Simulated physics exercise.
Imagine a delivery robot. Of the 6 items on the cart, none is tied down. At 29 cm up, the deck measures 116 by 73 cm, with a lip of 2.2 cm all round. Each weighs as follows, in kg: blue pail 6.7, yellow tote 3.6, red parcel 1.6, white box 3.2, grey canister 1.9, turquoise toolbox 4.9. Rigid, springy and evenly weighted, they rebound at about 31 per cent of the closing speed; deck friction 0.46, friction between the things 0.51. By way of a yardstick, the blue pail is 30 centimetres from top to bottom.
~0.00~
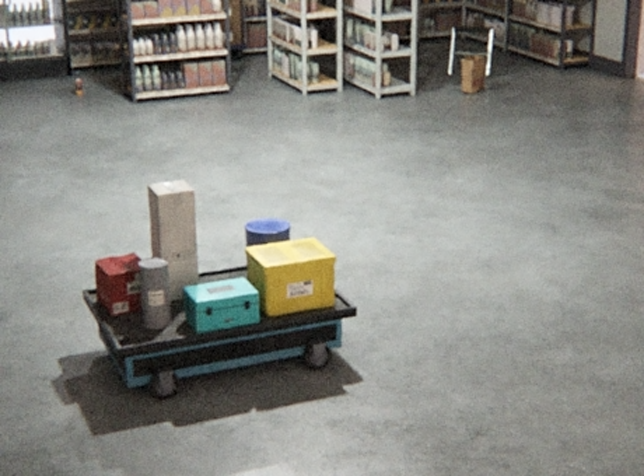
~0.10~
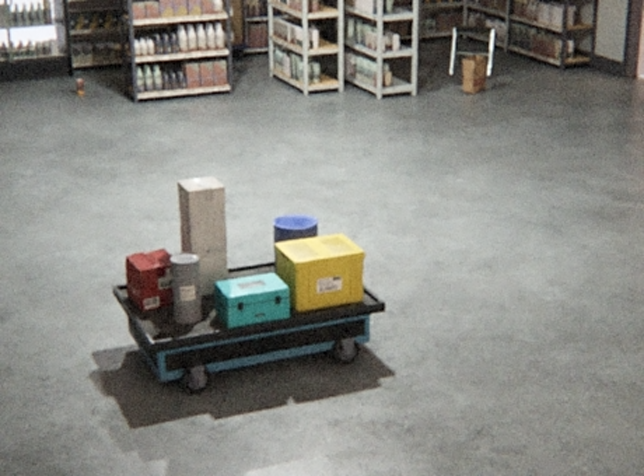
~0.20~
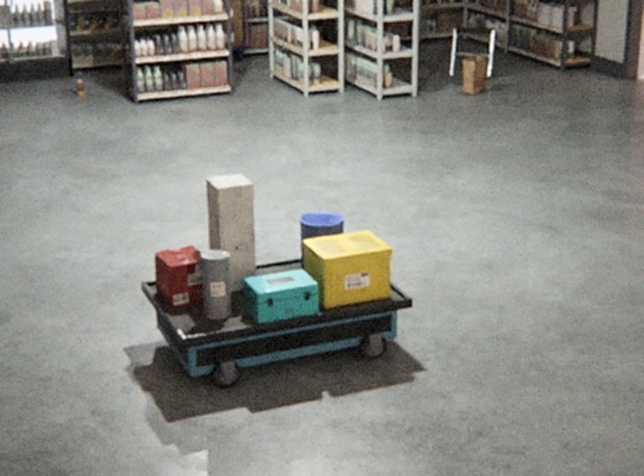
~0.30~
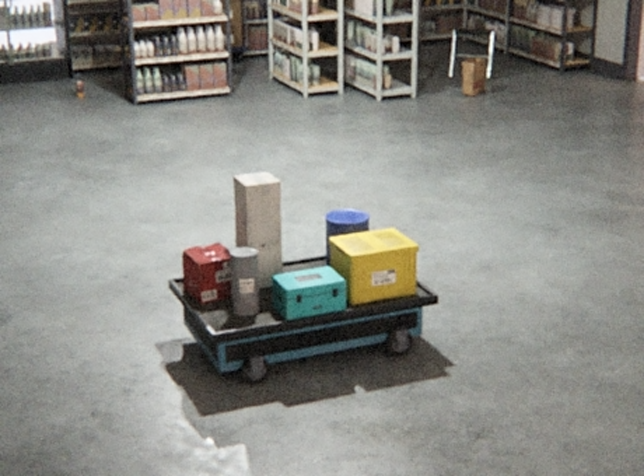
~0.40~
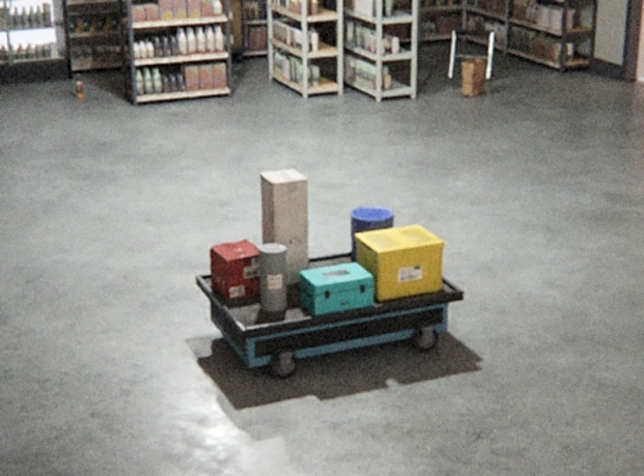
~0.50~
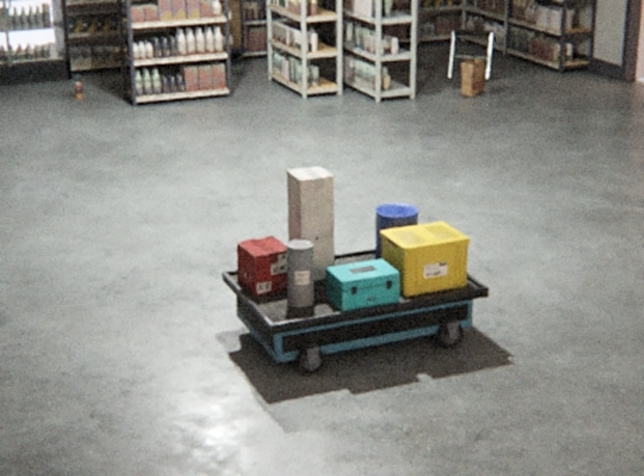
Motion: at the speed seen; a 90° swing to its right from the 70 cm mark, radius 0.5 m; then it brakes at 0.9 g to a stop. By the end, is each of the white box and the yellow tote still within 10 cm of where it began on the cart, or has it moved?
In the end, the white box moved, the yellow tote moved.
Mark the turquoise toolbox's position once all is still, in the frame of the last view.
It ends up at about (526, 358).
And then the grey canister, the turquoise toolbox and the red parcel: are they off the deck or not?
Grey canister: Stays in bounds; turquoise toolbox: Stays in bounds; red parcel: Stays in bounds.
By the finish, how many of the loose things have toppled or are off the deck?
In total, 4.
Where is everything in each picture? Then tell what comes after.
In the first frame, 0 cm covered; white box (174, 241); yellow tote (291, 277).
In the second frame, 15 cm covered; grey canister (187, 288); turquoise toolbox (252, 301).
In the third frame, 30 cm covered; red parcel (183, 276).
In the fourth frame, 45 cm covered; grey canister (245, 281); turquoise toolbox (309, 294).
In the fifth frame, 60 cm covered; red parcel (238, 269).
In the sixth frame, 75 cm covered; white box (311, 224); yellow tote (424, 259).
After 0.90 s, 135 cm covered, turned 57°; blue pail and white box now off the deck; yellow tote leaning 9° near (567, 296); turquoise toolbox slid 20 cm.
After 1.30 s, 190 cm covered, turned 90°; yellow tote now off the deck; turquoise toolbox slid 28 cm; red parcel slid 9 cm.
After 1.70 s, 191 cm covered, turned 90°, stopped; grey canister leaning 52°; turquoise toolbox slid 32 cm; red parcel slid 12 cm.
By the end (3.5 s), off the deck, blue pail, yellow tote and white box; tipped over on the cart, grey canister; not toppled but over 10 cm from the start, red parcel and turquoise toolbox.
